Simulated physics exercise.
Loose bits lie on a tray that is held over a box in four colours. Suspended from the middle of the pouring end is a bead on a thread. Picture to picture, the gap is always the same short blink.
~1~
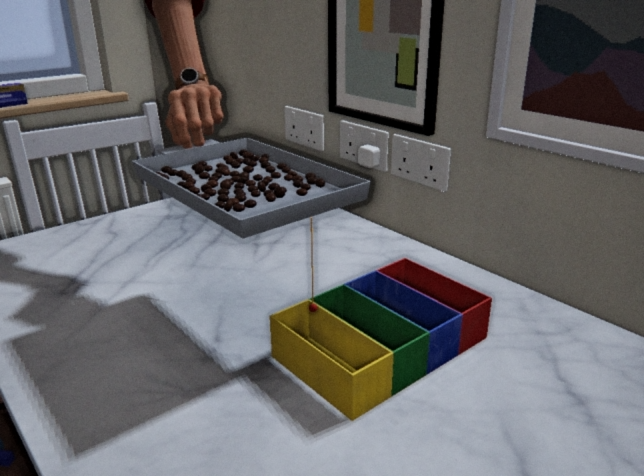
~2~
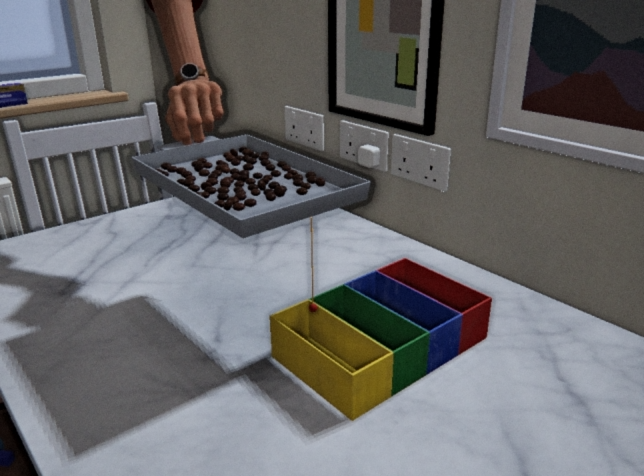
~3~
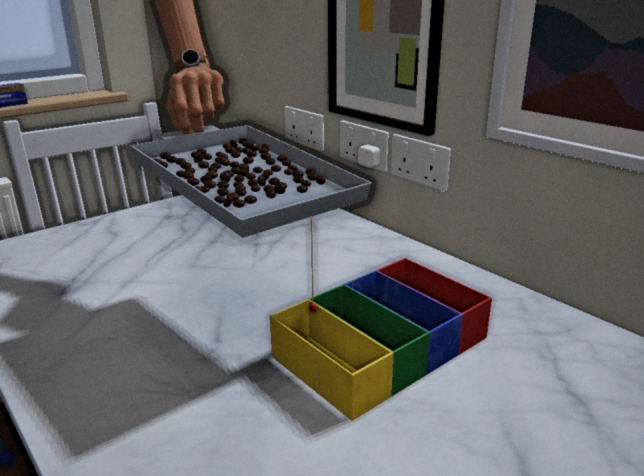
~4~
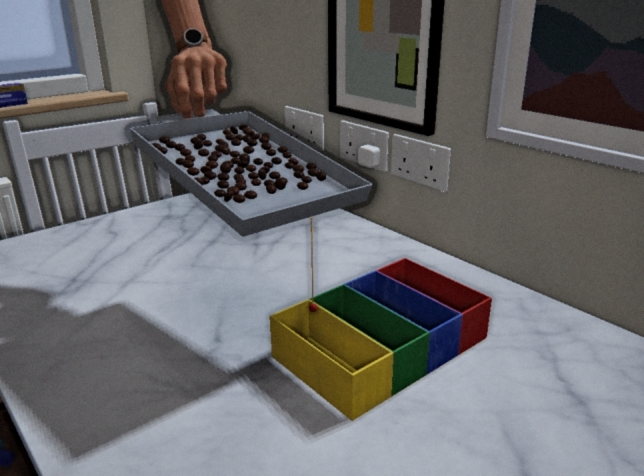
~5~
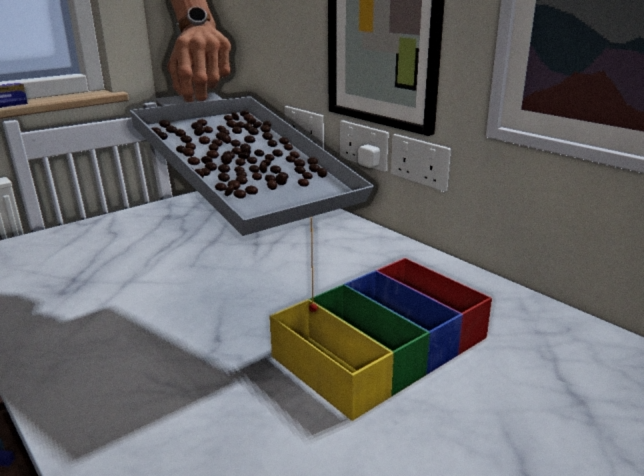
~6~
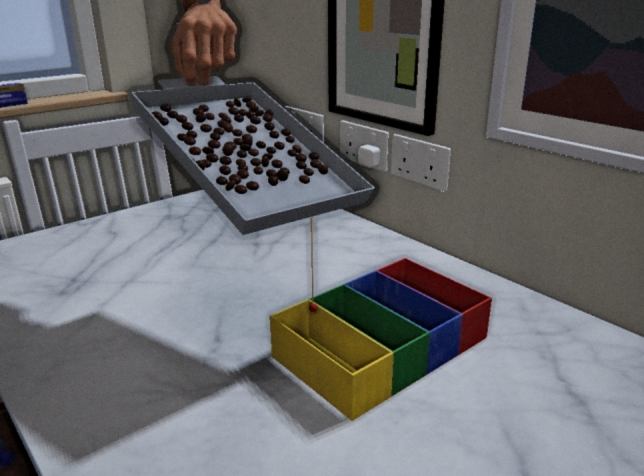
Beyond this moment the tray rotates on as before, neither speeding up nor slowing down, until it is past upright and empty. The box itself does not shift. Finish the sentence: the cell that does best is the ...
... Green cell.
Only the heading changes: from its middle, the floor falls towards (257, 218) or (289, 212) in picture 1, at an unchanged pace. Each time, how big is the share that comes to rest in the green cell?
About 0 and 20 percent.
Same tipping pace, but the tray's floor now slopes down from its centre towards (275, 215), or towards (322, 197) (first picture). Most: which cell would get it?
Try 1 - yellow. Try 2 - that green cell.
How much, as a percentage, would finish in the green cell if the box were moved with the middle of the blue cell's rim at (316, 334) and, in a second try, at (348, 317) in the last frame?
First placement: Some 10 %; second placement: Some 20 %.
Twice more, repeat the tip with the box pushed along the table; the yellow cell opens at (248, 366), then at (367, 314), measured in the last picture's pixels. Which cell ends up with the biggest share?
So the first one goes to the cell in red and the second to yellow.
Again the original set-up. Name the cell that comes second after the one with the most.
Second place goes to the cell in yellow.
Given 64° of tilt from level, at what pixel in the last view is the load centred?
About (327, 190).
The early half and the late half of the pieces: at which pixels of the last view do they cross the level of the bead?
Near (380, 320) to start, and near (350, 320) afterwards.
Just after the last frame, tray tipped steeply; every one on the tray.
A moment on, tray tipped past a quarter turn; roughly half on the tray; roughly a quarter in the green cell; about a tenth in the yellow cell; about a tenth in the blue cell; about a tenth falling or outside the box.
Further on, tray tipped past a quarter turn; roughly half in the green cell; roughly a quarter in the yellow cell; about a tenth in the blue cell; roughly a quarter falling or outside the box.
When it is over, tray tipped past a quarter turn; roughly half in the green cell; roughly a quarter in the yellow cell; about a tenth in the blue cell; not one in the red cell; roughly a quarter outside the box.
